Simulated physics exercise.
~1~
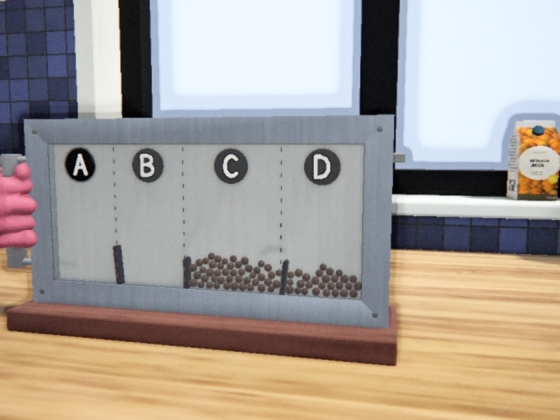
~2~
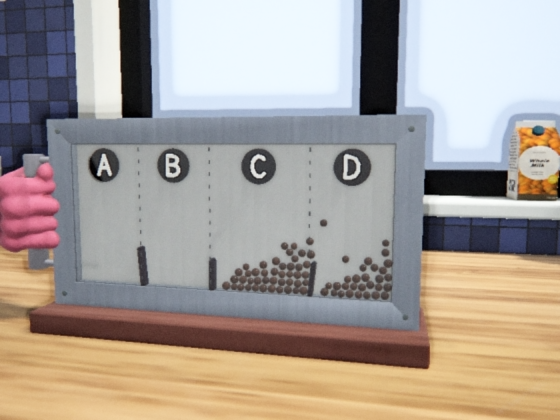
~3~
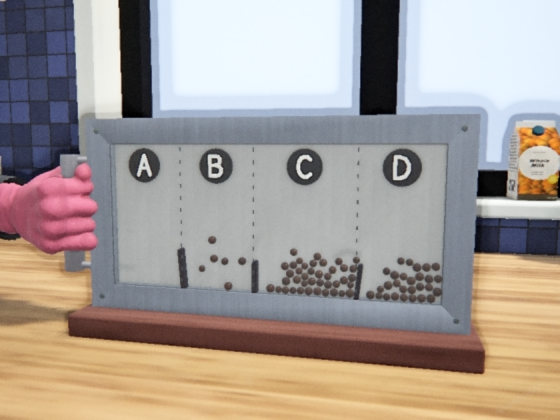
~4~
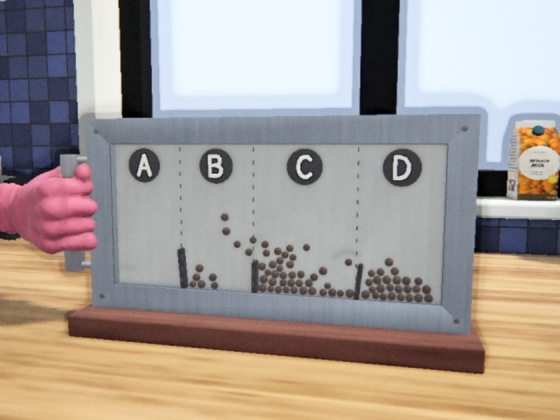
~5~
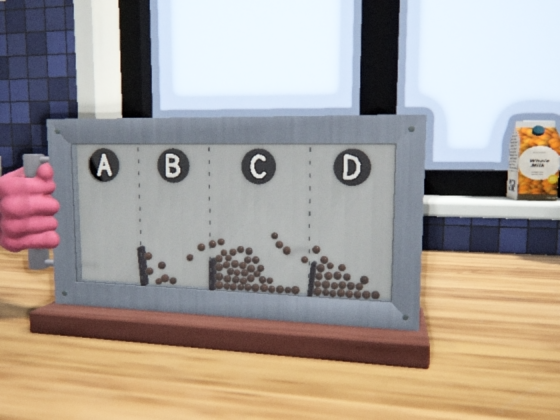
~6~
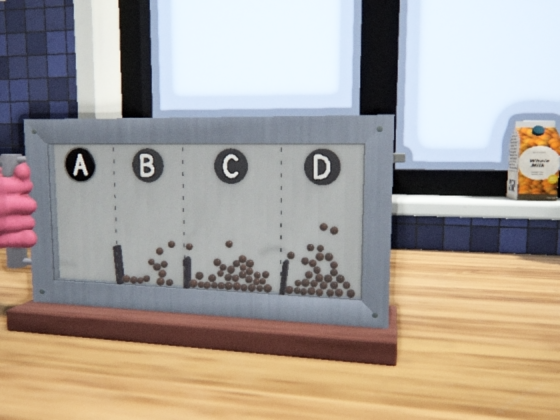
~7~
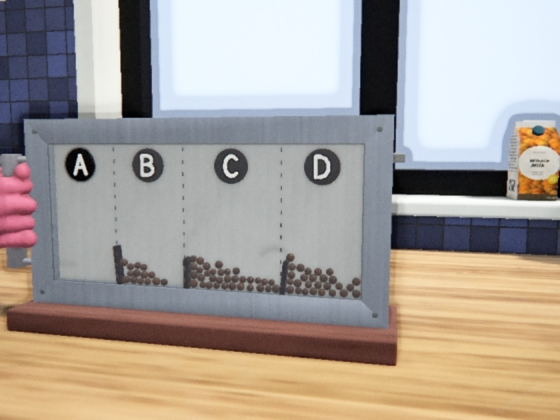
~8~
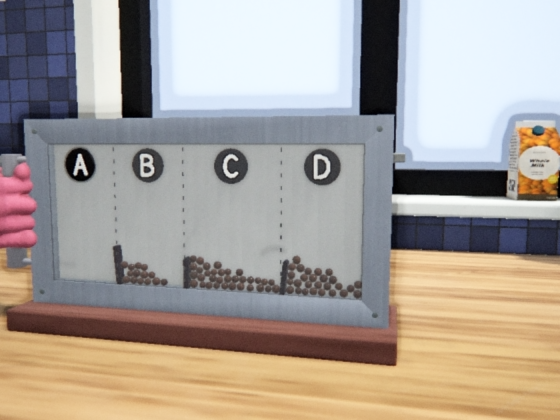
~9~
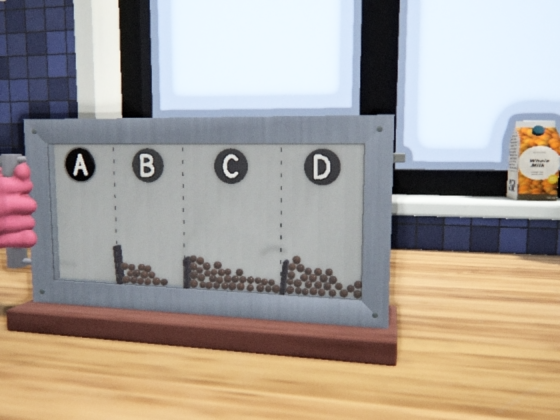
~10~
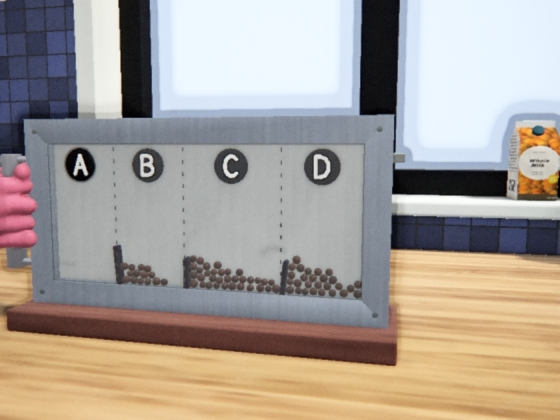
We see a gloved pink hand slide an upright clear-faced tray of small dark round pills right along a wooden counter, then back left, the pills hopping over low dividers, until they lie still in strips B, C and D, with A empty.
